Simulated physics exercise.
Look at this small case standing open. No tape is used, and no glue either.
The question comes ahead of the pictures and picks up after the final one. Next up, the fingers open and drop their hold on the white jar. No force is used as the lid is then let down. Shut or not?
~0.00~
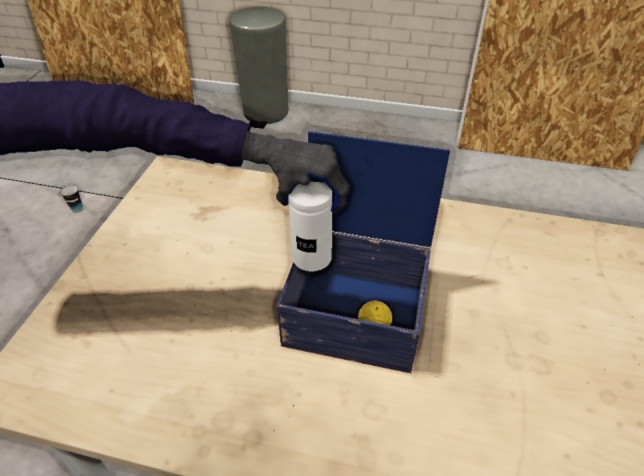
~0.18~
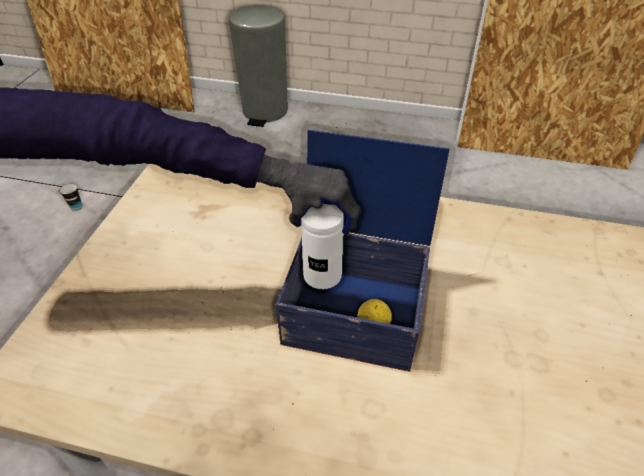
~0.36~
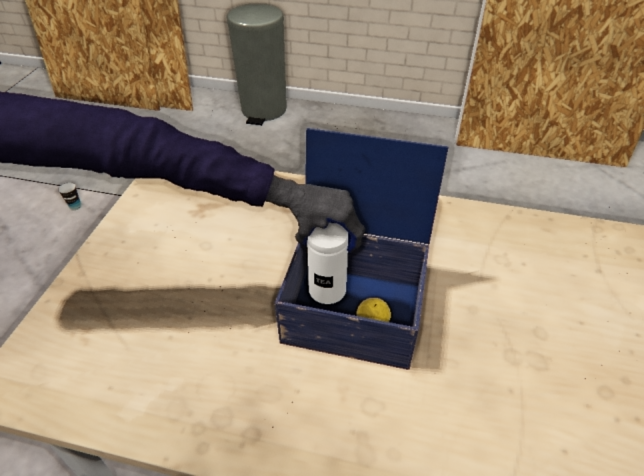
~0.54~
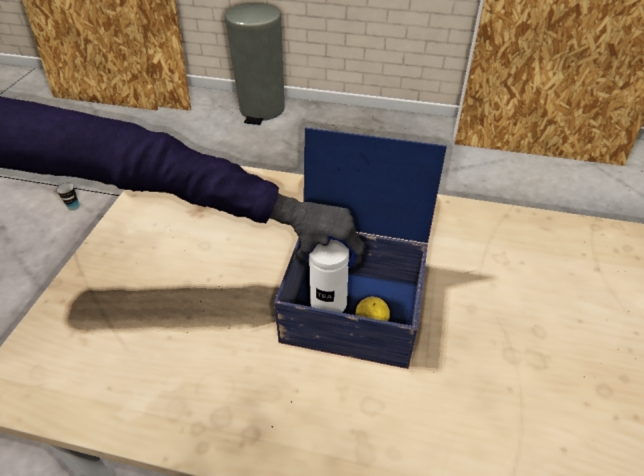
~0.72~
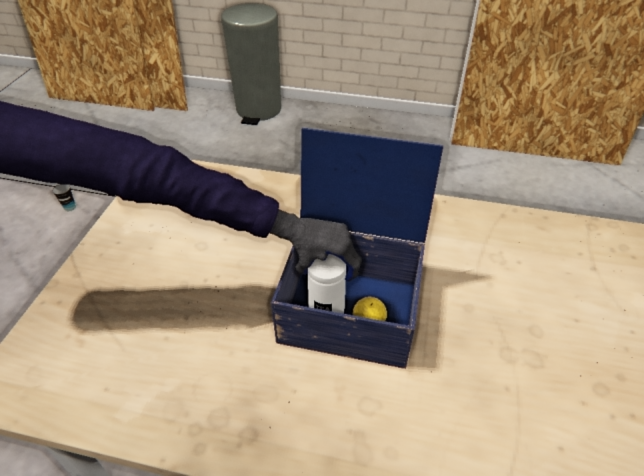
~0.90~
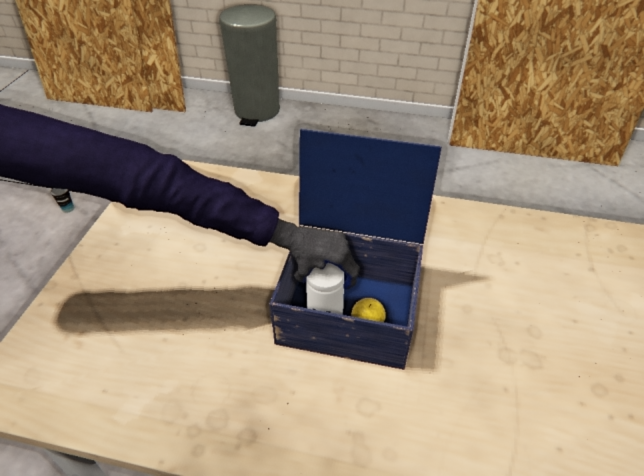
The box is going to remain unclosed.
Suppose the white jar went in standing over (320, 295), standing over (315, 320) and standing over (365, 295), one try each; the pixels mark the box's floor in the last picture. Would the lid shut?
First - not shut; second - not shut; third - not shut.
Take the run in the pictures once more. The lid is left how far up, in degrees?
I'd put it at roughly 14°.
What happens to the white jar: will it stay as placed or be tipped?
After all that, it keeps its set angle.
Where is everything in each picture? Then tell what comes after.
In the first frame, on its way; white jar (311, 226).
In the second frame, on its way; white jar (323, 246).
In the third frame, on its way; white jar (328, 263).
In the fourth frame, on its way; white jar (329, 278).
In the fifth frame, on its way; white jar (327, 290).
In the sixth frame, in place under the hand; white jar (325, 298).
After 2.40 s, lid 66° above the rim.
After 3.00 s, lid 15° above the rim.
In the end (6.5 s), lid 15° above the rim; both unmoved. At the end, from the last picture's camera, white jar near (325, 298).
